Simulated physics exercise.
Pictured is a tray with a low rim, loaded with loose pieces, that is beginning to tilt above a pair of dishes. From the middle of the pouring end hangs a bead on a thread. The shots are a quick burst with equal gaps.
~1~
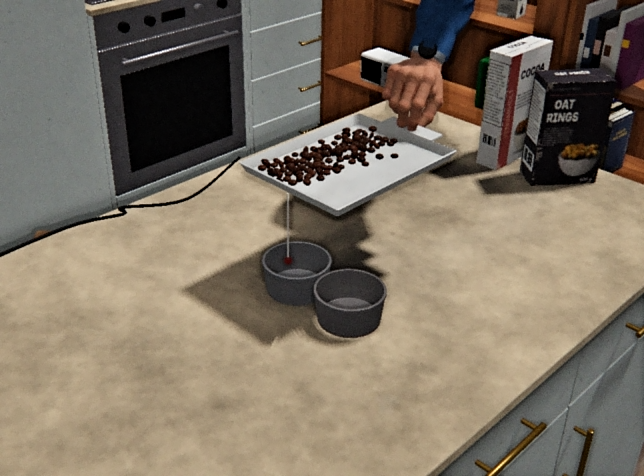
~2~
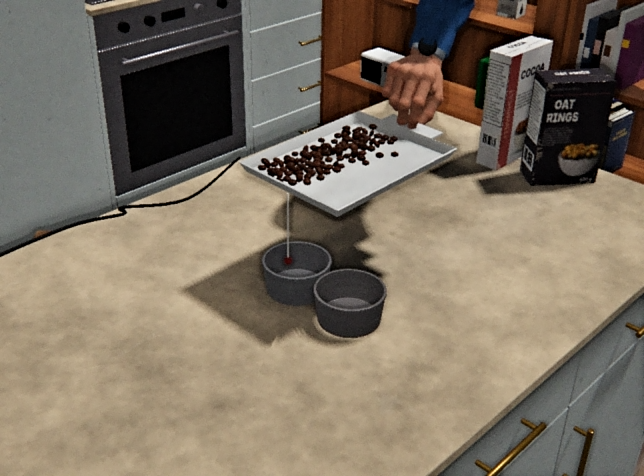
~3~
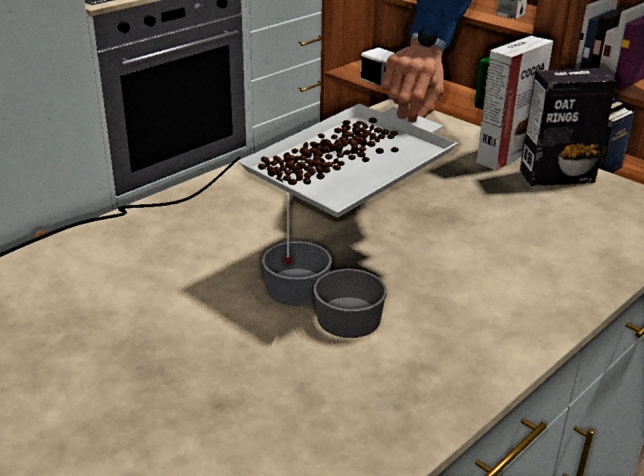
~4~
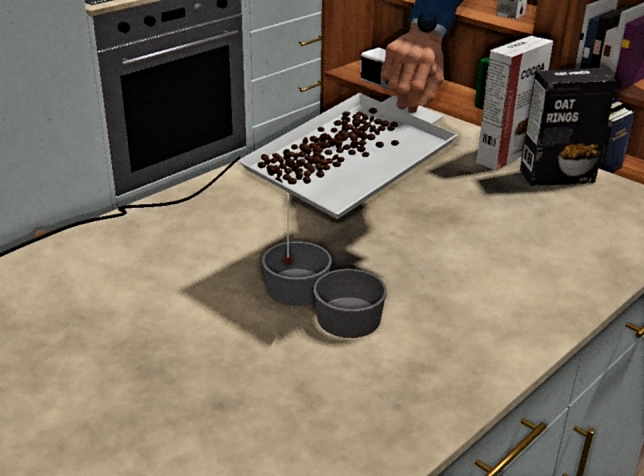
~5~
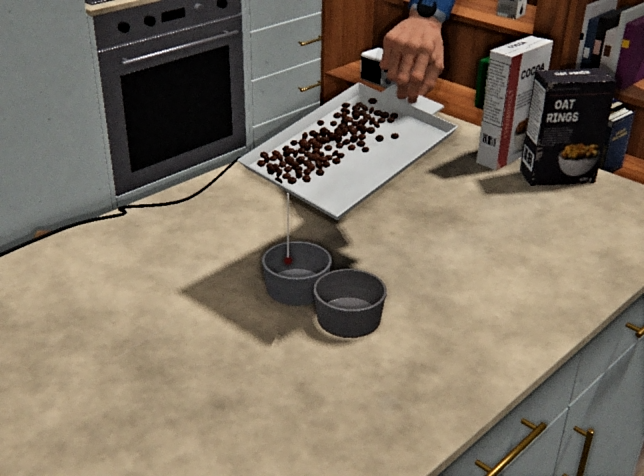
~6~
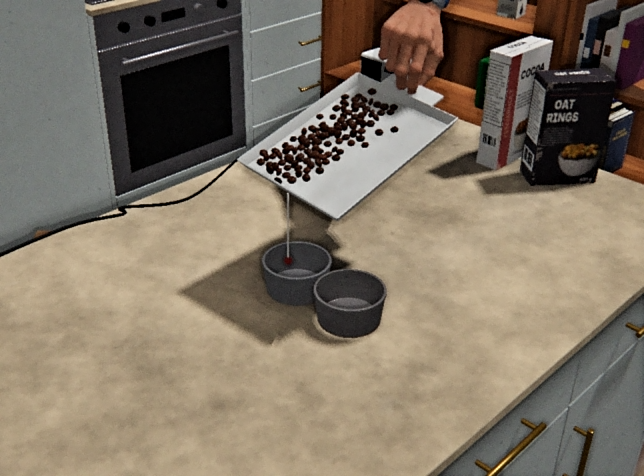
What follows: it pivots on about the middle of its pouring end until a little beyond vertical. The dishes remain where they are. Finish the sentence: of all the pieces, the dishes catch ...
... fewer than half.
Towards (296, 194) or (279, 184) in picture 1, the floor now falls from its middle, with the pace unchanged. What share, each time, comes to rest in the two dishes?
About 0 %, then 0 %.
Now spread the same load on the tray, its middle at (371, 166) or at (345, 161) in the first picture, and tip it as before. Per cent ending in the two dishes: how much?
Near 10 % and 20 %.
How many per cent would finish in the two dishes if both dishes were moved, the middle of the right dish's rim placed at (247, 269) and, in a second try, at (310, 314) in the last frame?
Trial 1: 10 percent; trial 2: 80 percent.
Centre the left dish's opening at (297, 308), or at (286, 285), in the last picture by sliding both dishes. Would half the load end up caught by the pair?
Result - try one, past the halfway mark; try two, past the halfway mark.
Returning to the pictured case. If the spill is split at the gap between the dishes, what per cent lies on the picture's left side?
It comes to near 90 percent of the spill.
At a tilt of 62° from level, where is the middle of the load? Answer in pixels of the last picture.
Close to (306, 198).
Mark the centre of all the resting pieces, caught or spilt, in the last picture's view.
Near (296, 334), more or less.
Shortly afterwards, tray tipped steeply; the bulk on the tray; near a quarter in the air.
Next, tray tipped past a quarter turn; near a quarter in the right dish; only a few in the left dish; the bulk outside both; only a few in the air.
Some moments later, tray tipped past a quarter turn; near a quarter in the right dish; only a few in the left dish; the bulk outside both.
In the end, tray tipped past a quarter turn; near a quarter in the right dish; only a few in the left dish; the bulk outside both.
